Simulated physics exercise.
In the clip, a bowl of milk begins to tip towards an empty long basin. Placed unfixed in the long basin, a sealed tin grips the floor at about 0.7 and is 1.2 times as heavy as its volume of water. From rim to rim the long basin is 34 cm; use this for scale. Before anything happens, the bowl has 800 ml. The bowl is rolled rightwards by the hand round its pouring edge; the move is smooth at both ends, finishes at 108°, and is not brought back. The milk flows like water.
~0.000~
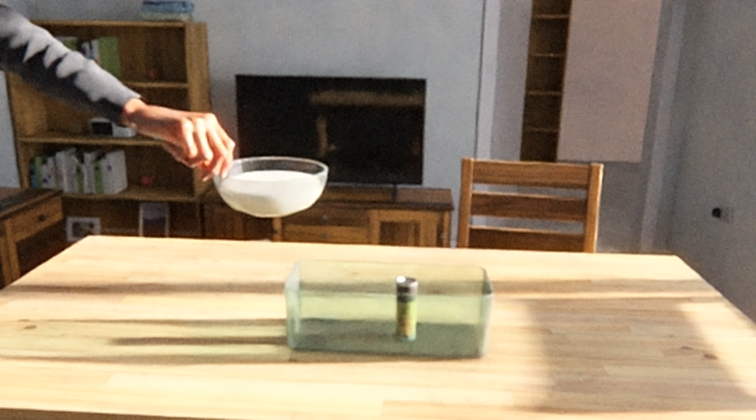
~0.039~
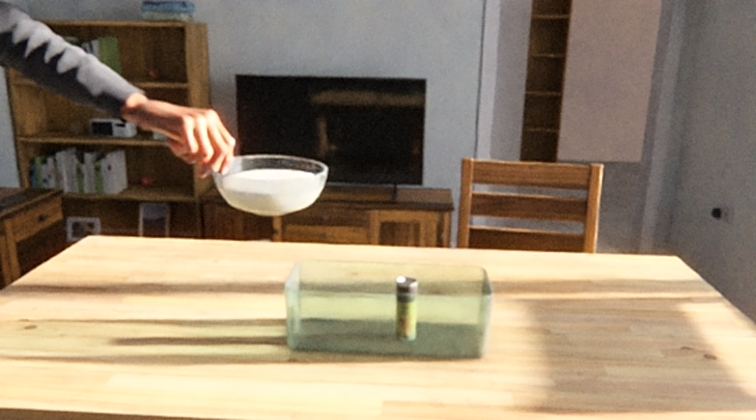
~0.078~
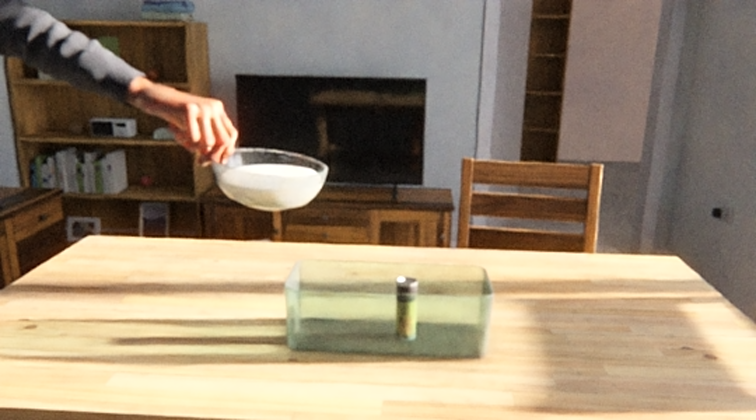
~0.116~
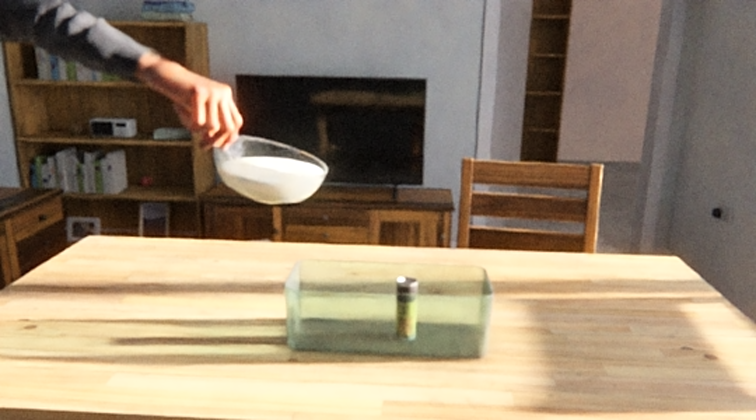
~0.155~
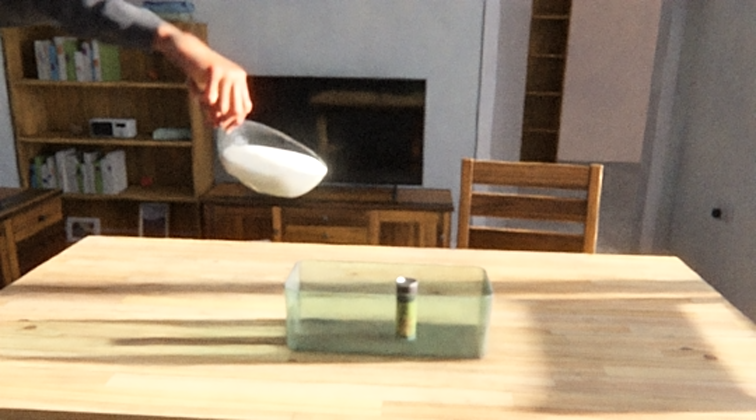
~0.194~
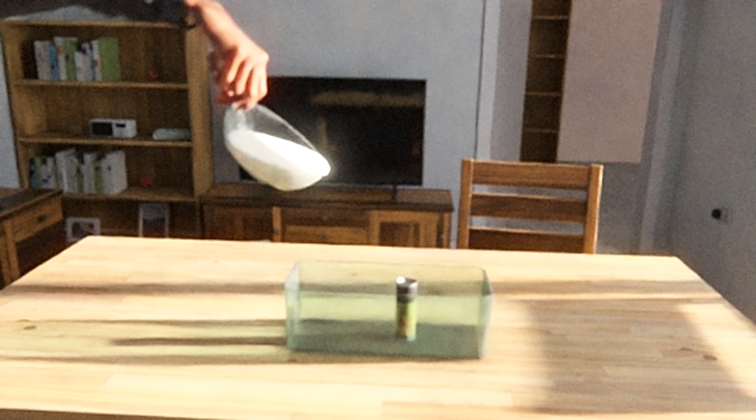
At a wooden table in a living room, a hand held a glass bowl of milk above a clear basin with a small tin inside, then smoothly tilted the bowl steeply to the right.
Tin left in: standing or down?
Standing.
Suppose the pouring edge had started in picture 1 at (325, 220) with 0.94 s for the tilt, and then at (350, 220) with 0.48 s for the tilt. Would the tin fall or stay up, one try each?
First it tips over; then it stays on its base.
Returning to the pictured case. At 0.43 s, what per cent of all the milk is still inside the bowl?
Some 18 per cent.
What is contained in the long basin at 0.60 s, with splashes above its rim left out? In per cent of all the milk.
Around 90 per cent of the whole.
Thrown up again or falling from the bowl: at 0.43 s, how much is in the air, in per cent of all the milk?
I'd say close to 78 per cent.
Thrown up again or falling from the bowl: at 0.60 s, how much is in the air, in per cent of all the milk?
Close to 10 per cent.
By 0.43 s the tilt is 105° and 19 per cent is still to pour; the tin stands where it began.
By 0.60 s the tilt is 108° and 0 per cent is still to pour; the tin stands where it began.
By 0.78 s the tilt is 108° and 0 per cent is still to pour; the tin stands where it began.
By 0.98 s the tilt is 108° and 0 per cent is still to pour; the tin stands where it began.
At rest the tin stands where it began.
